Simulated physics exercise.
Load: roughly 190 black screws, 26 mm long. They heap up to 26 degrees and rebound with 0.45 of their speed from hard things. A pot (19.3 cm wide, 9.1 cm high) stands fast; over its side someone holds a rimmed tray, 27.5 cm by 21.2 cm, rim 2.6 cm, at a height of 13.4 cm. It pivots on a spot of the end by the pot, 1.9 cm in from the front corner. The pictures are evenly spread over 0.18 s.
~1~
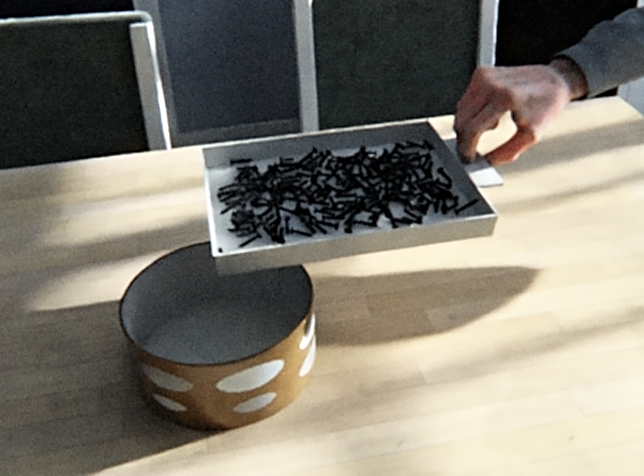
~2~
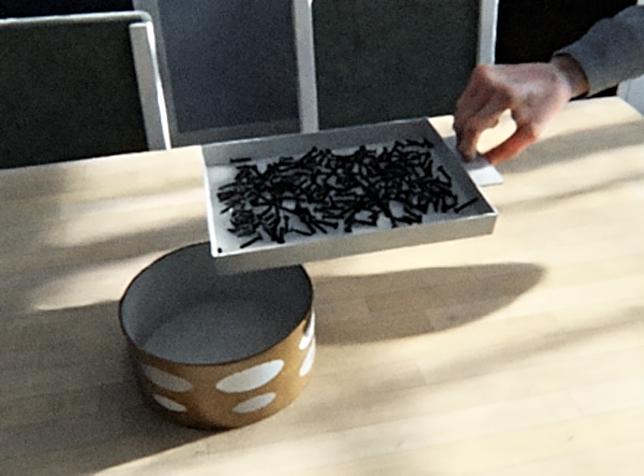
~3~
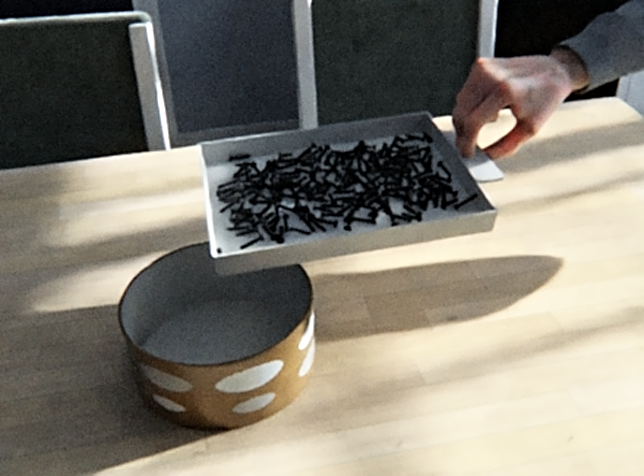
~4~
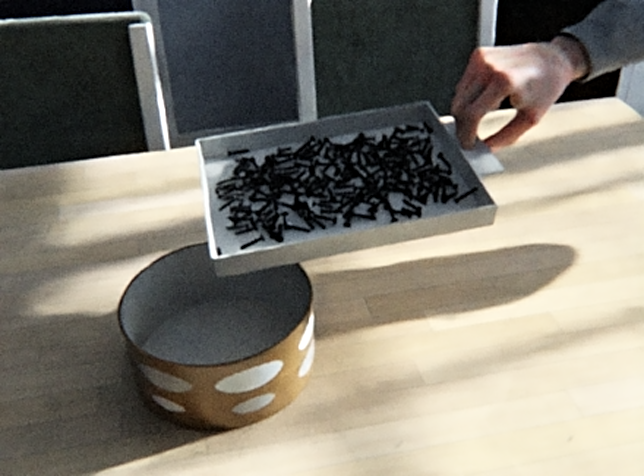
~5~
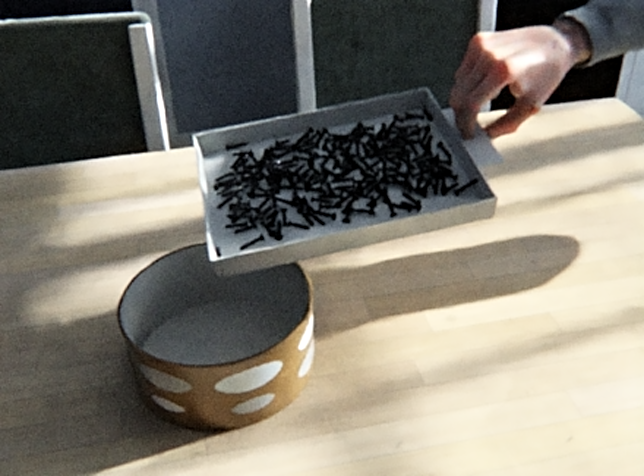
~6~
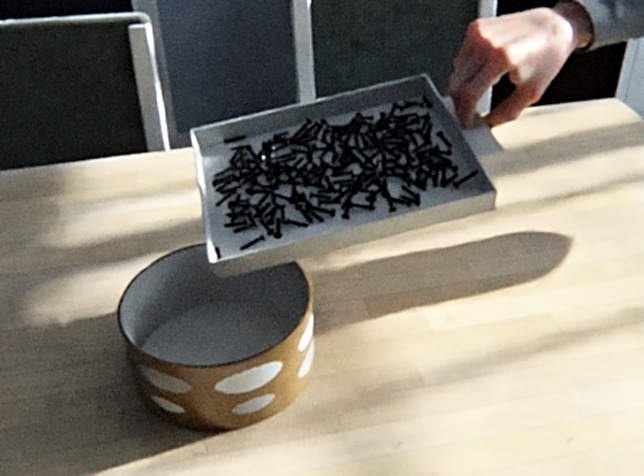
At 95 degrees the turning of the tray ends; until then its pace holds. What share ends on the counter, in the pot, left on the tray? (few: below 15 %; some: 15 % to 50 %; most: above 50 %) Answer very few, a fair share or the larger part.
Counter: Very few, pot: The larger part, tray: Very few.
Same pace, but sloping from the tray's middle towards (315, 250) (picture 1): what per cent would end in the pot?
About 65 per cent.
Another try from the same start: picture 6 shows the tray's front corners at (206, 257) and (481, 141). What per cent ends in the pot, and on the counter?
Pot 35, counter 65.
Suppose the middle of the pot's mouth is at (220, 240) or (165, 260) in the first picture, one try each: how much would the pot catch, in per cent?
Some 0 and 5 per cent.
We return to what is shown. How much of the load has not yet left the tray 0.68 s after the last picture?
About 80 per cent.
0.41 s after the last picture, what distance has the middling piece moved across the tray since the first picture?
Some 8 cm.
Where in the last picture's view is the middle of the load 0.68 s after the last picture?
Around (212, 263).
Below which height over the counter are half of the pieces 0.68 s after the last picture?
Roughly 16 cm.
Then, 0.41 s after the last picture, tilt 52 degrees; the tray holds 100 %, the pot 0 %.
Then, 0.68 s after the last picture, tilt 79 degrees; the tray holds 80 %, the pot 15 %.
Then, 1.06 s after the last picture, tilt 95 degrees; the tray holds 5 %, the pot 85 %.
In the end, counter 5 %, pot 95 %, tray 0 %.
